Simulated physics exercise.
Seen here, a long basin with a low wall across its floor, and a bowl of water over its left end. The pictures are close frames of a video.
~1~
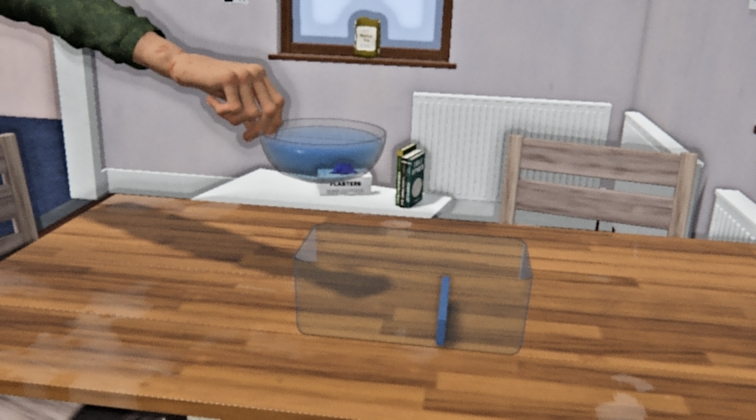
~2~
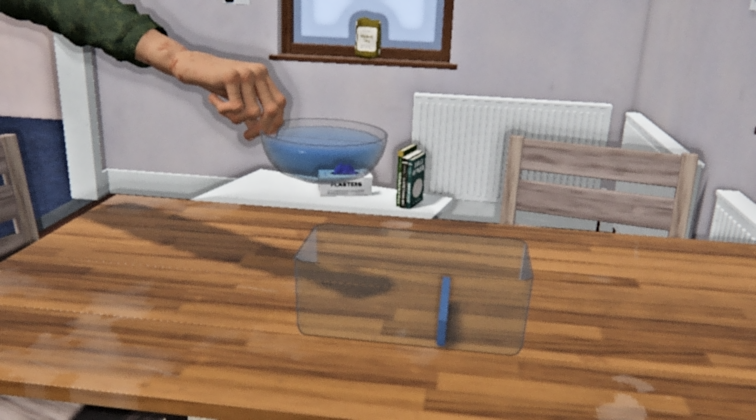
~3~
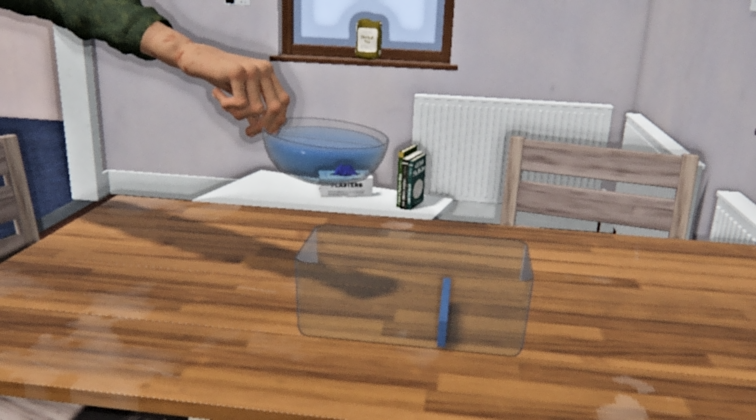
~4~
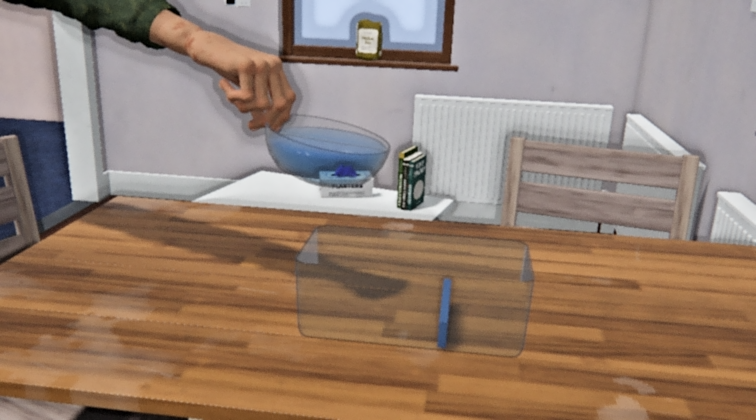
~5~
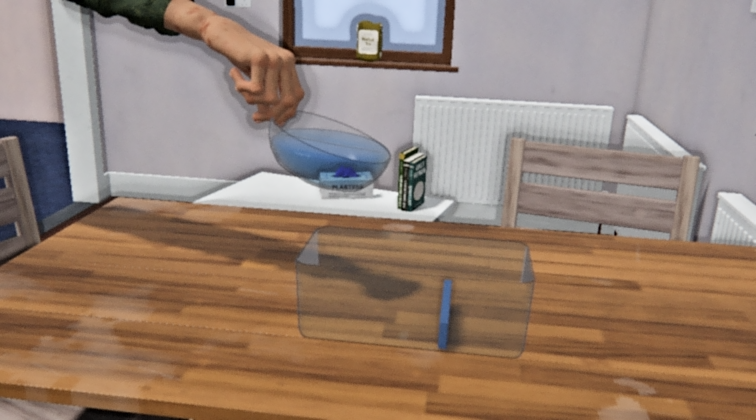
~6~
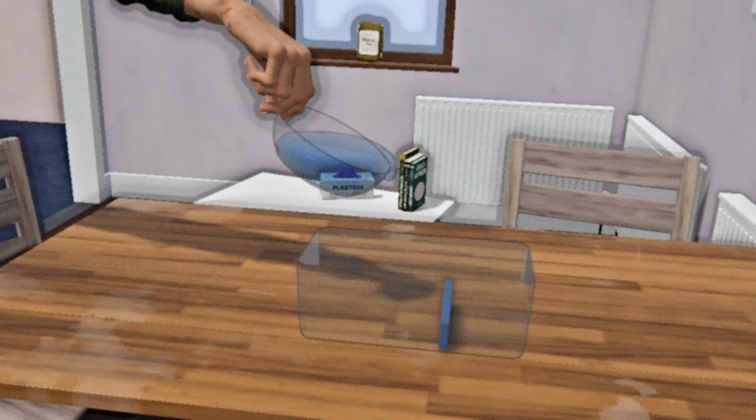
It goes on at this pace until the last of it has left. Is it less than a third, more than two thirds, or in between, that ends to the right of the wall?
In the end under a third is right of the wall.
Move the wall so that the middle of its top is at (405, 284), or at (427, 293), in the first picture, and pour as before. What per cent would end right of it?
The first gives 65 %, the second 35 %.
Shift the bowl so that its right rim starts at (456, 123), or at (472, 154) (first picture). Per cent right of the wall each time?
The first gives 65 %, the second 70 %.
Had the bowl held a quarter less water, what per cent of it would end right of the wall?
Roughly 10 in a hundred.
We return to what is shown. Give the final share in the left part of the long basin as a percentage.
Roughly 80 in a hundred.
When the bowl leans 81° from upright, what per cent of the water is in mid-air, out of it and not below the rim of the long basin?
Near 35 %.
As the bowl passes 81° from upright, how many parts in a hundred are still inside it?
About 15 per cent.
A moment on, the bowl is tipped on its side and 15 per cent is still to pour, 43 is left of the wall and 5 right of it.
Next, the bowl is tipped on its side and 1 per cent is still to pour, 82 is left of the wall and 8 right of it.
Then the bowl is tipped on its side and 0 per cent is still to pour, 82 is left of the wall and 12 right of it.
Later the bowl is tipped on its side and 0 per cent is still to pour, 80 is left of the wall and 14 right of it.
In the end 80 per cent lies left of the wall, 14 right of it and 6 outside.
